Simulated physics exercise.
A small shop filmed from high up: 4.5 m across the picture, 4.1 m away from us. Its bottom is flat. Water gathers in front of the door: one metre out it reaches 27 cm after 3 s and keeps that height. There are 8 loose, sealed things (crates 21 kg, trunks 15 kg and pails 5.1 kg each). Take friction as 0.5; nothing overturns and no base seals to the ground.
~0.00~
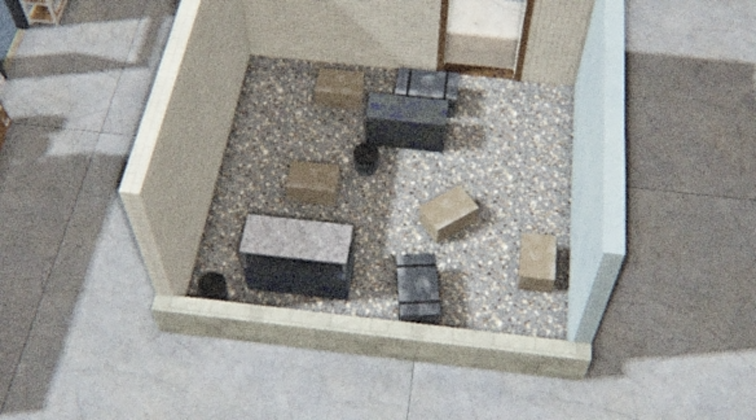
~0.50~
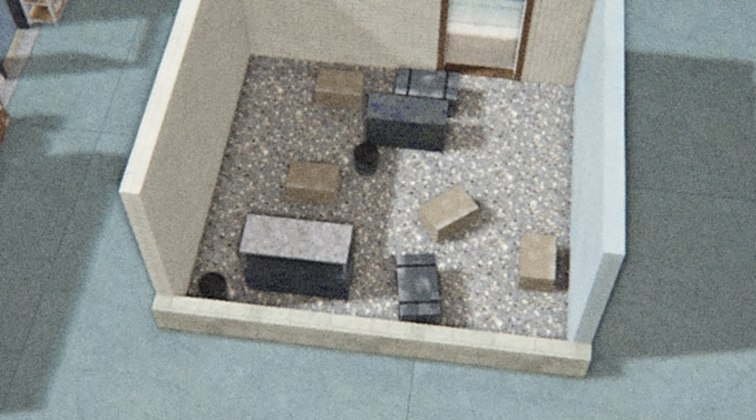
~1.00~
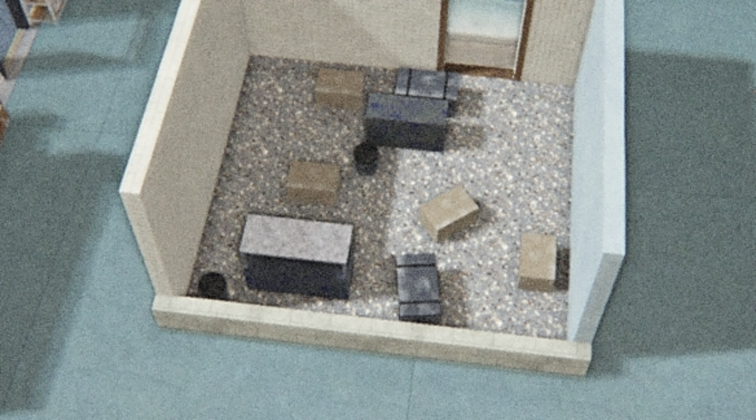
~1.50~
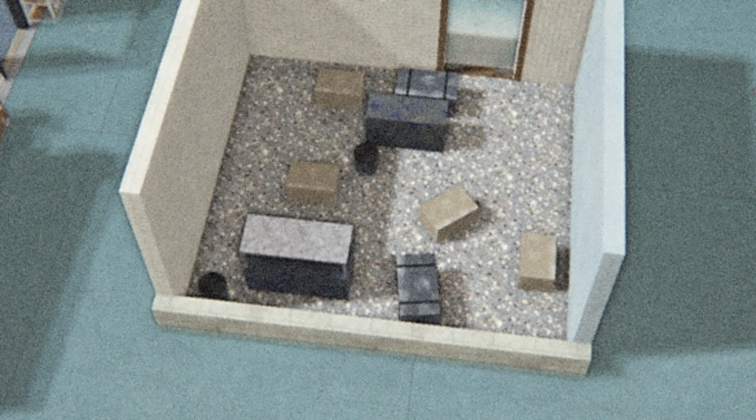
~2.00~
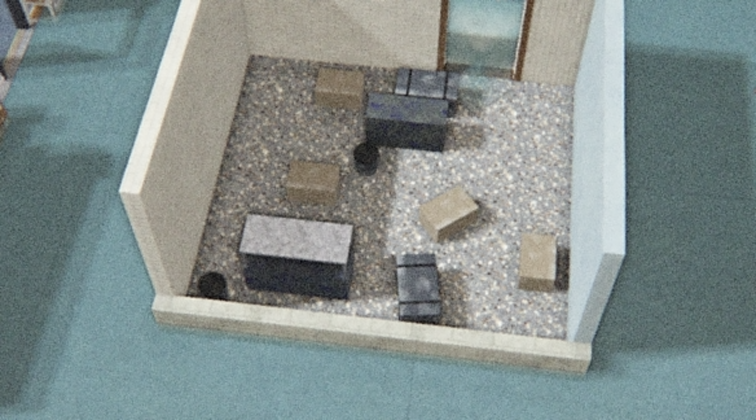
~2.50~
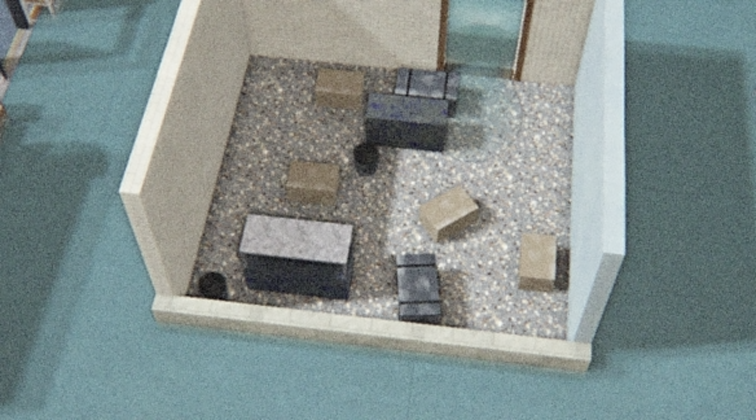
Small roofless shop seen from above, teal water spreading around its walls and starting in through the doorway, crates and trunks staying still.
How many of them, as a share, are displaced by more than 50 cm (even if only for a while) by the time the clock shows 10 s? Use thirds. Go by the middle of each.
That comes to one to two thirds.
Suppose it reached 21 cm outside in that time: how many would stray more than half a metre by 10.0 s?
Then 3.
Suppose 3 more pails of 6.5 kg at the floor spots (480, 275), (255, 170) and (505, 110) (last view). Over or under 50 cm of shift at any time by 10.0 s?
In turn: More, less, over.
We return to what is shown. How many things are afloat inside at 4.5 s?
I count 0.
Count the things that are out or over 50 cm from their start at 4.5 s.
I count 0.
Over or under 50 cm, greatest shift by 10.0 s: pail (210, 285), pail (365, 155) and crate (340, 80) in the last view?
In turn: Over, short of it, short of it.
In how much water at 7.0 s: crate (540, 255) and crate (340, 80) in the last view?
Roughly 15 and 4 cm.
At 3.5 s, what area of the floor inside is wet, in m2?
Some 5.0 m2.
After 3.5 s 0 of 8 are over 50 cm from their spots; 0 afloat.
After 4.5 s 0 of 8 are over 50 cm from their spots; 0 afloat.
After 7.0 s 3 of 8 are over 50 cm from their spots; 2 afloat.
After 10.0 s 5 of 8 are over 50 cm from their spots, and 5 have been at some point; 5 afloat.
